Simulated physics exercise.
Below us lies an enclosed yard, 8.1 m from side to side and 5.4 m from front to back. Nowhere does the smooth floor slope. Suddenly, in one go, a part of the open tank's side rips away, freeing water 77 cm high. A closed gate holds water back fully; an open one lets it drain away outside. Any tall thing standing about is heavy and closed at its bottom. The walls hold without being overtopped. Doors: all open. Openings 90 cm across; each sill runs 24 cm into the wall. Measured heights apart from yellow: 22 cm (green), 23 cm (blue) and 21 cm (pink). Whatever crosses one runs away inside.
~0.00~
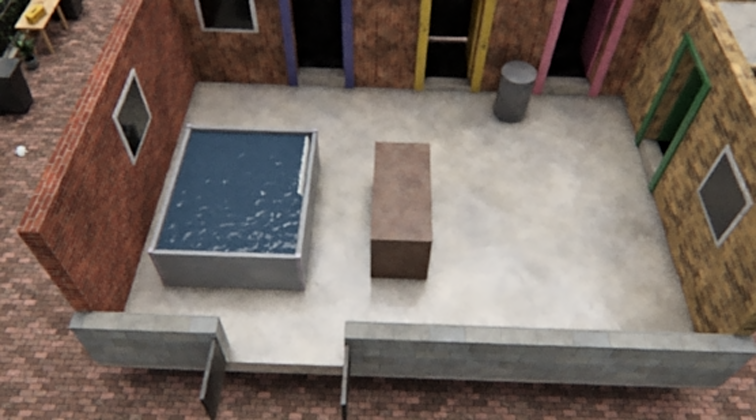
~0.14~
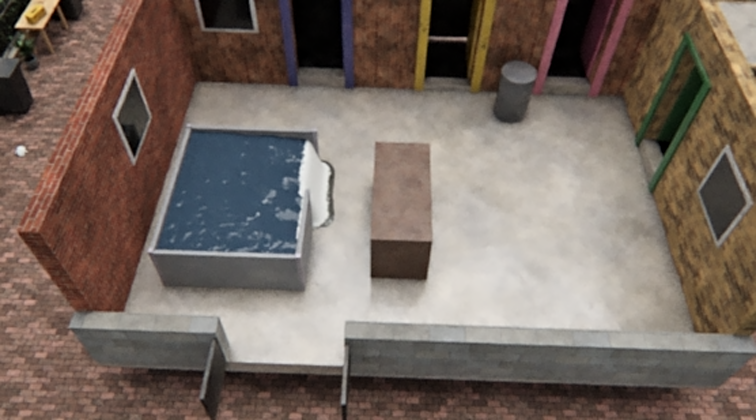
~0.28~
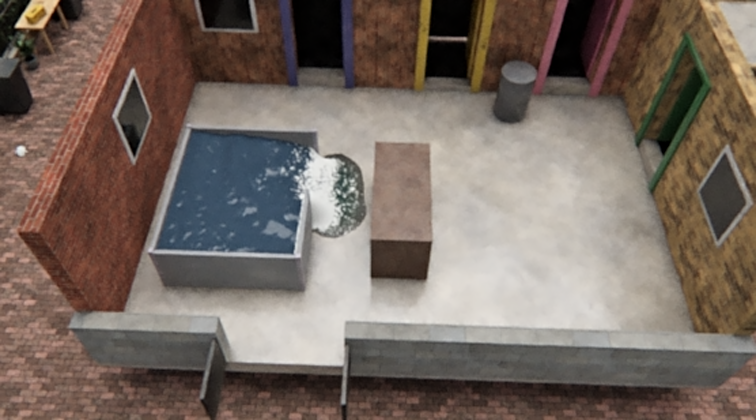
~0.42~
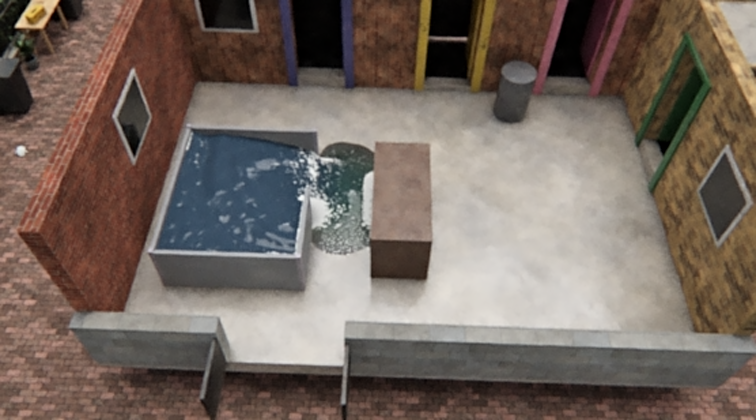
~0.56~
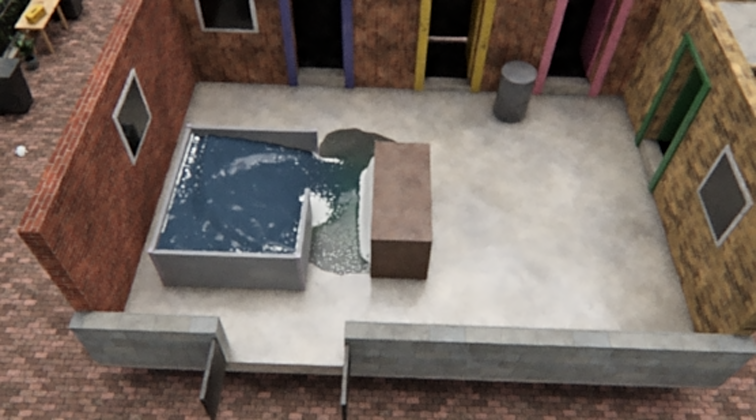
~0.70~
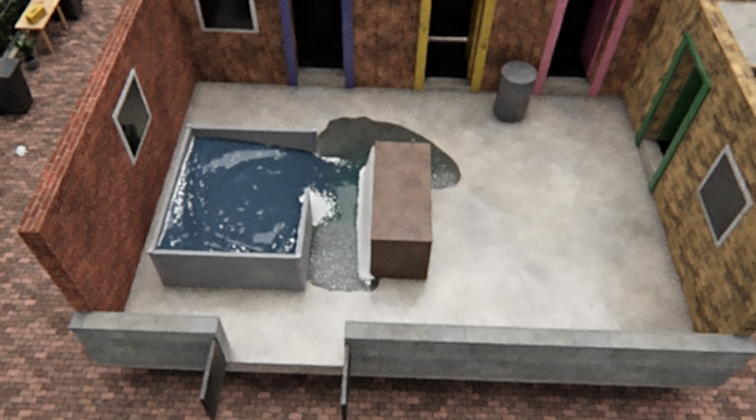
Water bursts through the right side of a grey open tank at the left of a walled yard, seen steadily from high above. A brown block stands mid-yard on the pale floor, with blue, yellow and pink doorways behind, a grey bin near them and a green one at right. The foaming water strikes the block, spreads along its near side, and curls round behind it as the tank's level drops.
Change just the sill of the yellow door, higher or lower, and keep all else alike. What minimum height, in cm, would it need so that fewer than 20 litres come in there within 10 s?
About 21 cm.
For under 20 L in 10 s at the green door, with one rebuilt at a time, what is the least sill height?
At the green door you'd want roughly 10.5 cm.
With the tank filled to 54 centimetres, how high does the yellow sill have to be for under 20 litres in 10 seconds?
Then a height close to 14.0 cm.
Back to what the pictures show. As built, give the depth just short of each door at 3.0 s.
In cm - green: 15, blue: 9, yellow: 22, pink: 7.
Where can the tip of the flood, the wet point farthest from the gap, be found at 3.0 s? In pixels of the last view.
(616, 101).
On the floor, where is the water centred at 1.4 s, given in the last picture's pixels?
It lies near (290, 209) in the last picture.
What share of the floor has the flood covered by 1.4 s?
Near 30 per cent of the open floor.
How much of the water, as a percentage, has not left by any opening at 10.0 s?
Share still there: Approx. 72 percent.
After 1.4 s water covers 30 % of the floor, deepest (58 cm) near (360, 197); 3 cm at the yellow door, 0 litres in over its 10 cm sill.
After 3.0 s water covers 50 % of the floor, deepest (35 cm) near (360, 206); 22 cm at the yellow door, 88 litres in over its 10 cm sill.
After 10.0 s water covers 95 % of the floor, deepest (12 cm) near (367, 282); 8 cm at the yellow door, 178 litres in over its 10 cm sill.
At the yellow door as built, the water arrived by 1.4 s and peaked near 24 cm at 2.0 s.
Run again over the same 10 s with other heights there, 31 litres in over 19.5 cm, 3 litres over 26.5 cm. The limit of 20 litres is kept from about 21 cm up.
